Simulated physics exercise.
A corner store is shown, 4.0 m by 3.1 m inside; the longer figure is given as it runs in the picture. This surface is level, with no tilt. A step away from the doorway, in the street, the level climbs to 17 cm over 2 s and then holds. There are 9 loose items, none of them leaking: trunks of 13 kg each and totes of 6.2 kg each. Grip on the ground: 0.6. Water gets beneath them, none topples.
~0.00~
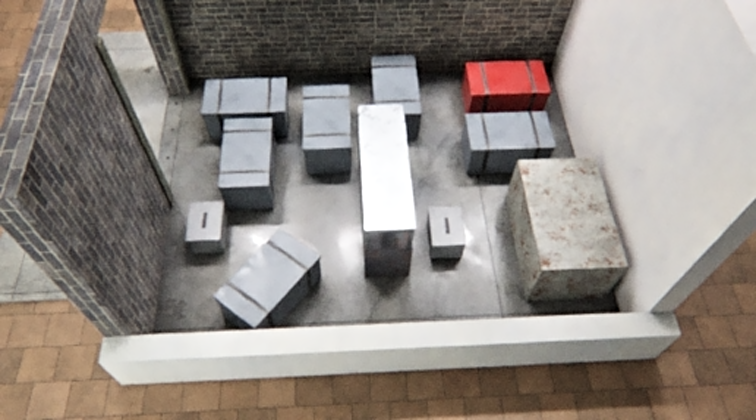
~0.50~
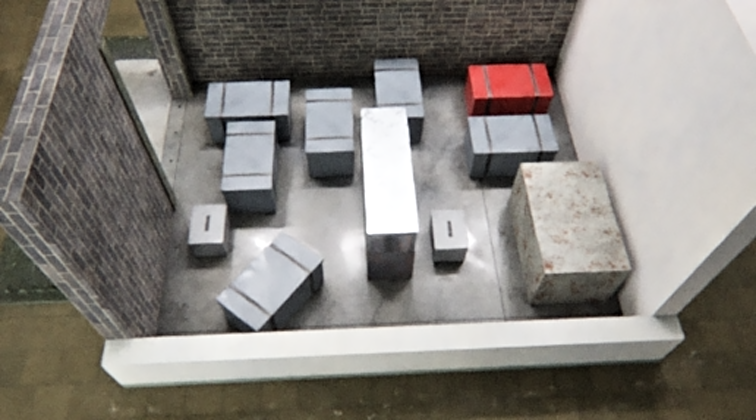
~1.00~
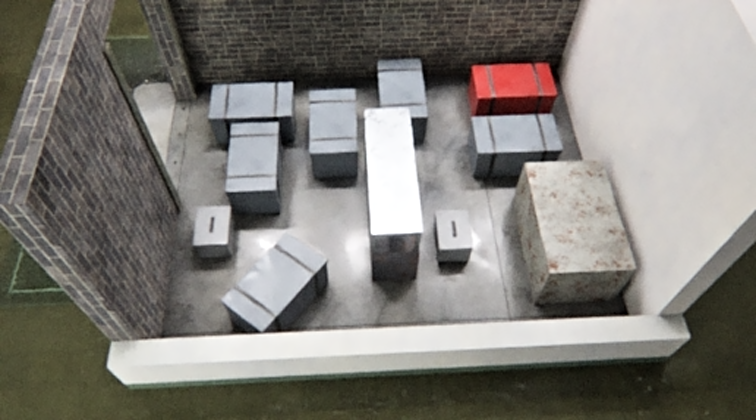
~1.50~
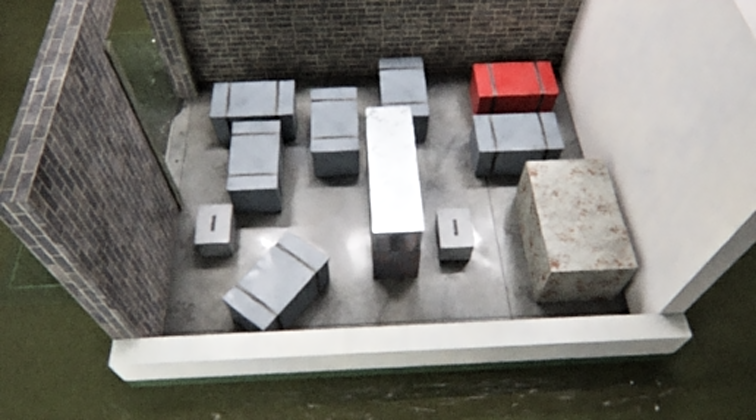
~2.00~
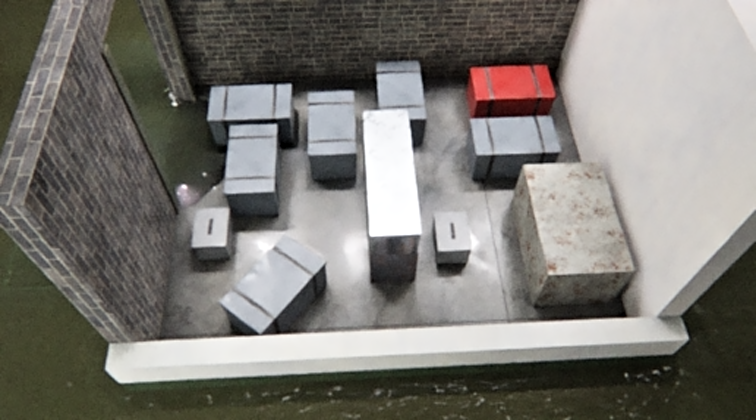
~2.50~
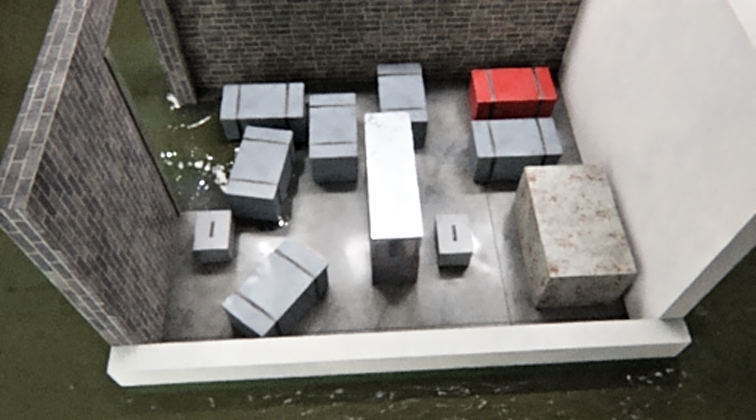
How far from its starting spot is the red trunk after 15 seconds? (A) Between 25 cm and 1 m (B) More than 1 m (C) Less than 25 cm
Between 25 cm and 1 m (A).
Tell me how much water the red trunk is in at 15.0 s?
I'd say around 19 cm.
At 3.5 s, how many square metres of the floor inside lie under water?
Roughly 4.0 m2.
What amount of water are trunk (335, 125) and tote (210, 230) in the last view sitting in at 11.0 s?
First roughly 12 cm, second roughly 9 cm.
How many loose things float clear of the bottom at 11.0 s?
Total: 9.
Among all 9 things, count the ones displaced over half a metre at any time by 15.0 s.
8.
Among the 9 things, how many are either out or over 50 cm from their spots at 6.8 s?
5 of them.
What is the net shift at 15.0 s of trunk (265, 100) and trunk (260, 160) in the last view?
Shifts: 200 cm / 30 cm.
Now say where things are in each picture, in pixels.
The first picture shows the red trunk at (508, 77), on the bottom; 0.0 m2 under water; 0 of 9 have shifted.
The second picture shows the red trunk at (510, 80), on the bottom; 0.0 m2 under water; 0 of 9 have shifted.
The third picture shows the red trunk at (514, 80) rests on the ground; water covers 0.0 m2; 0 of 9 have shifted.
The fourth picture shows the red trunk at (516, 78) rests on the ground; 0.0 m2 under water; 0 of 9 have shifted.
The fifth picture shows the red trunk at (512, 82), on the bottom; 0.4 m2 under water; 0 of 9 have shifted.
The sixth picture shows the red trunk at (514, 84), on the bottom; 1.1 m2 under water; 2 of 9 have shifted.
After 3.5 s the red trunk is near (514, 84), 0.0 m from its start, aground; 1 afloat.
After 6.8 s the red trunk is near (544, 96), 0.3 m from its start, afloat; 7 afloat.
After 11.0 s the red trunk is near (552, 114), 0.6 m from its start, afloat; 9 afloat.
After 15.0 s the red trunk is near (540, 112), 0.5 m from its start, afloat; 9 afloat.
